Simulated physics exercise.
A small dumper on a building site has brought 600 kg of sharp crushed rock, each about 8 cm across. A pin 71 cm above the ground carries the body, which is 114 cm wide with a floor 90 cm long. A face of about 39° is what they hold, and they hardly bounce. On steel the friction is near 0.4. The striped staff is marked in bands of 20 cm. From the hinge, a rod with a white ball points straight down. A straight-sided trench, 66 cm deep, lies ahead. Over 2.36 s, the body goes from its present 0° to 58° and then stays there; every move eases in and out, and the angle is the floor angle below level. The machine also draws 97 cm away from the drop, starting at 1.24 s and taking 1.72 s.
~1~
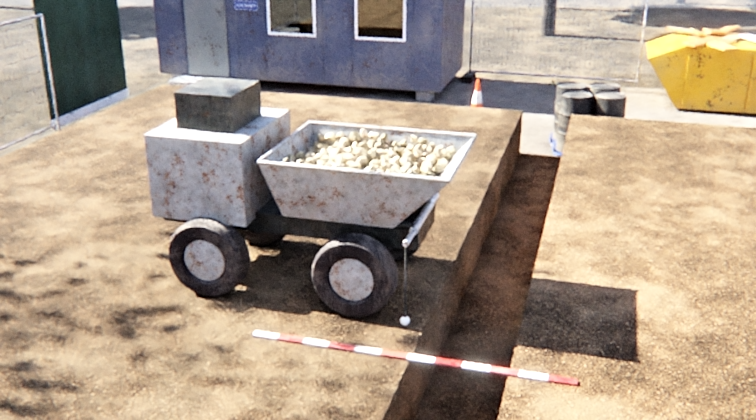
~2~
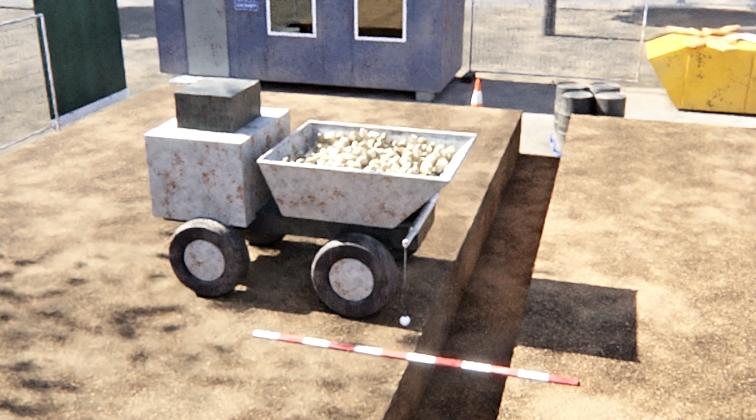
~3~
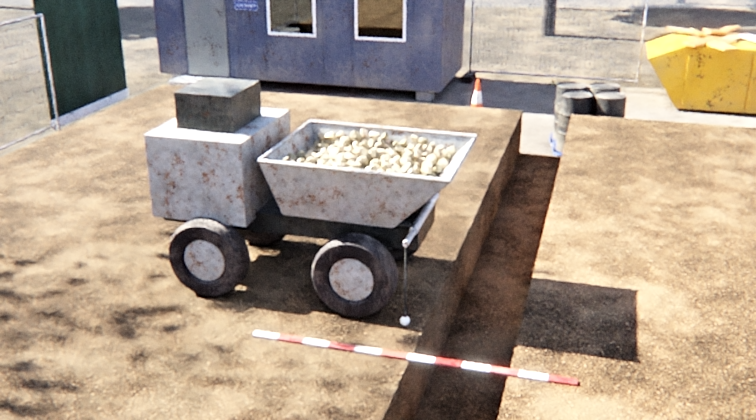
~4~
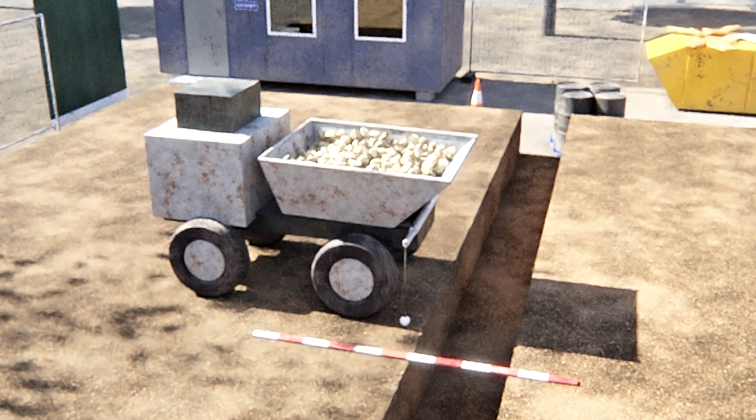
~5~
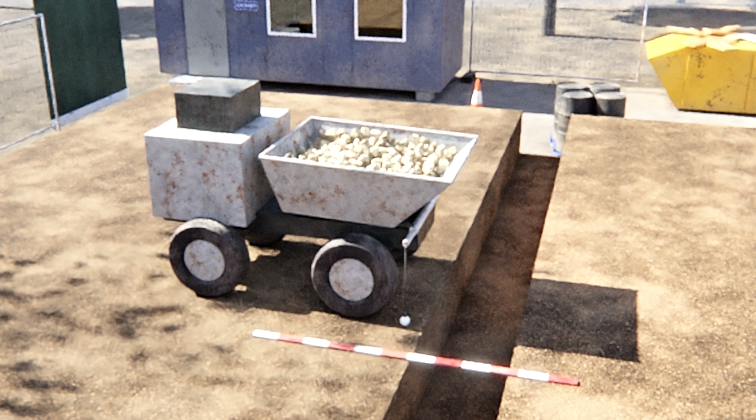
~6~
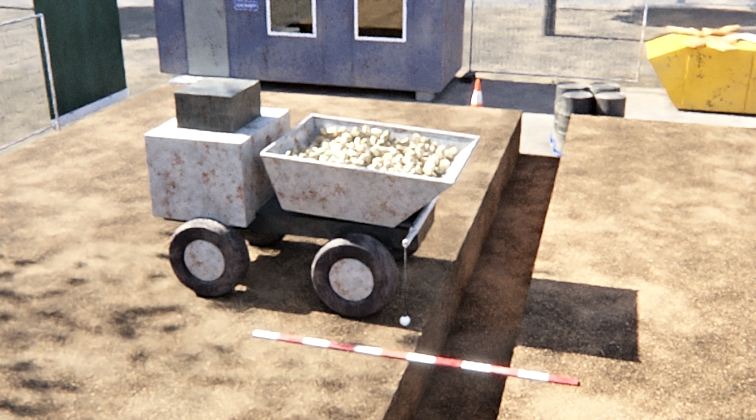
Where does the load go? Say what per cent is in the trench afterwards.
About 5 per cent.
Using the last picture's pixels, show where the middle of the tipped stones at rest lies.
The stones end up centred near (403, 284).
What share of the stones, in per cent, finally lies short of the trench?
Around 40 percent of the load.
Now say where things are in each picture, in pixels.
The first frame shows lip at (450, 181), floor tilted 0°, highest stones at (382, 145).
The second frame shows lip at (450, 181), floor tilted 0°, highest stones at (382, 145).
In the third frame, the body is at 1°, its lip at (450, 181); the top of the load is at (383, 145).
The fourth frame shows lip at (451, 182), floor tilted 1°, highest stones at (371, 139).
The fifth frame shows lip at (452, 182), floor tilted 2°, highest stones at (372, 138).
The sixth frame shows lip at (453, 183), floor tilted 3°, highest stones at (364, 138).
A little later the floor is at 49°; 100 % in the body; the foremost stones are at (451, 205).
Then the floor is at 58°; 93 % in the body, 6 % short of the trench, 1 % in the trench; the foremost stones are at (447, 322).
Later still the floor is at 58°; 78 % in the body, 20 % short of the trench, 2 % in the trench; the foremost stones are at (501, 363).
In the end the floor is at 58°; 56 % in the body, 39 % short of the trench, 5 % in the trench; the foremost stones are at (518, 350).
